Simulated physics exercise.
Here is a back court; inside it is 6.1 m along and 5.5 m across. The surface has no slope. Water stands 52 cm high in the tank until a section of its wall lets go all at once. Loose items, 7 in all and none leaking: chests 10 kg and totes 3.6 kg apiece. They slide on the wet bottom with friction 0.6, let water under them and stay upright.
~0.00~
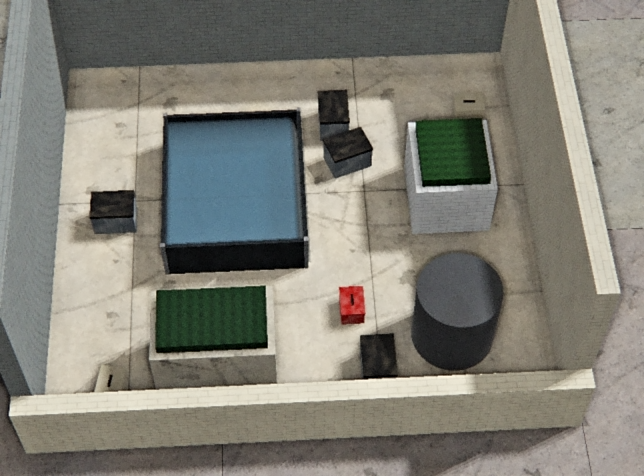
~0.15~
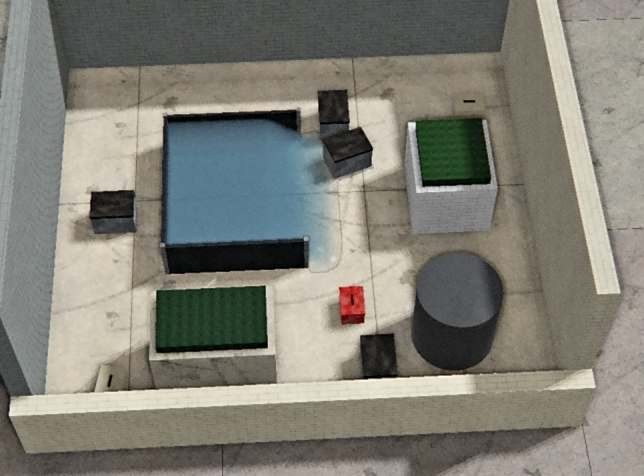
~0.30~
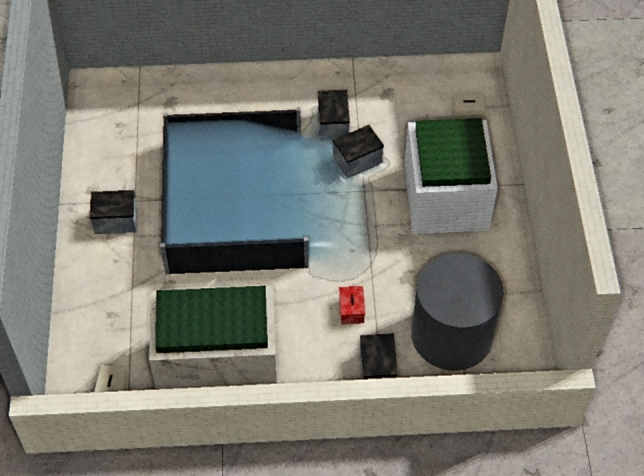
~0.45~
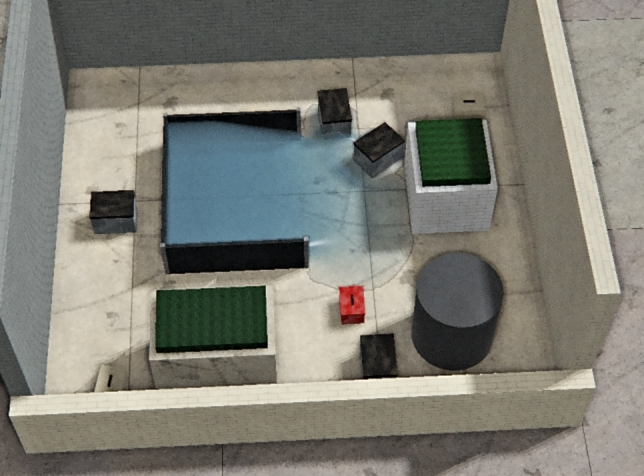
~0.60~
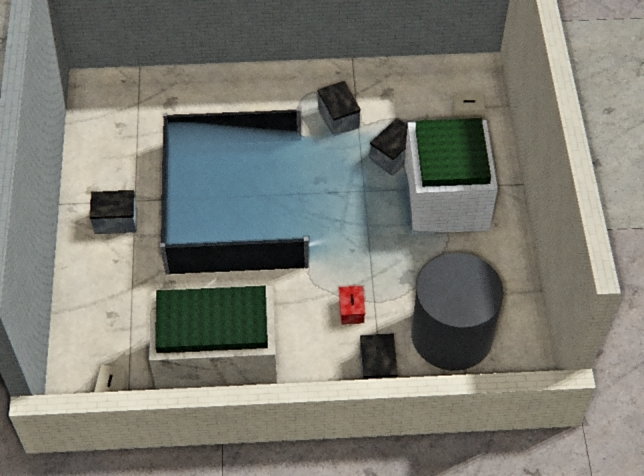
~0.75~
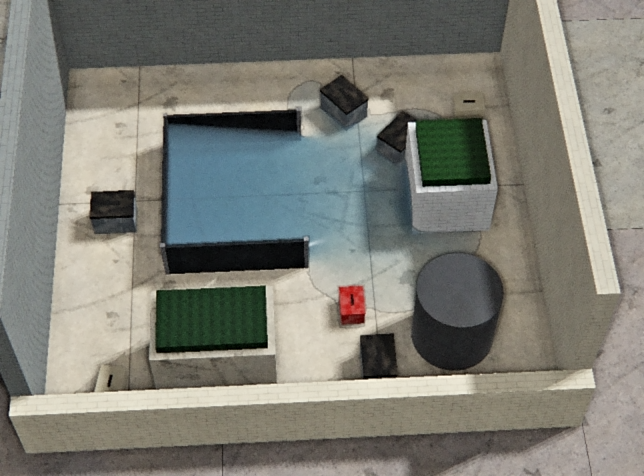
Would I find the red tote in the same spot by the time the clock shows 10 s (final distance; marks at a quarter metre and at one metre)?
The red tote slides a little.
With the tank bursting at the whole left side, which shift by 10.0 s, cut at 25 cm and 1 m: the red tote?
Then the red tote gets carried off.
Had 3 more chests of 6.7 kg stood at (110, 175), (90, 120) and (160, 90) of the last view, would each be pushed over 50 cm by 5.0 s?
In turn: Less, short of it, less.
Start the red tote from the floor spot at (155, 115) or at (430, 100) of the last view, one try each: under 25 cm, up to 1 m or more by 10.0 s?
In turn: It gets carried off; it ends far away.
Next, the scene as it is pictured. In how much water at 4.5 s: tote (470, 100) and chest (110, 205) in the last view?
About 17 and 0 cm.
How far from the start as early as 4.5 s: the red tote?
About 60 cm.
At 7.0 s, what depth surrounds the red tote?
Roughly 9 cm.
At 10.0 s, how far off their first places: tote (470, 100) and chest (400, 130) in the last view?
In that order: 120 cm, 140 cm.
After 2.0 s the red tote is near (352, 301), 0.0 m from its start, aground; 2 afloat.
After 4.5 s the red tote is near (302, 316), 0.7 m from its start, afloat; 4 afloat.
After 7.0 s the red tote is near (364, 253), 0.7 m from its start, afloat; 3 afloat.
After 10.0 s the red tote is near (390, 278), 0.6 m from its start, afloat; 6 afloat.
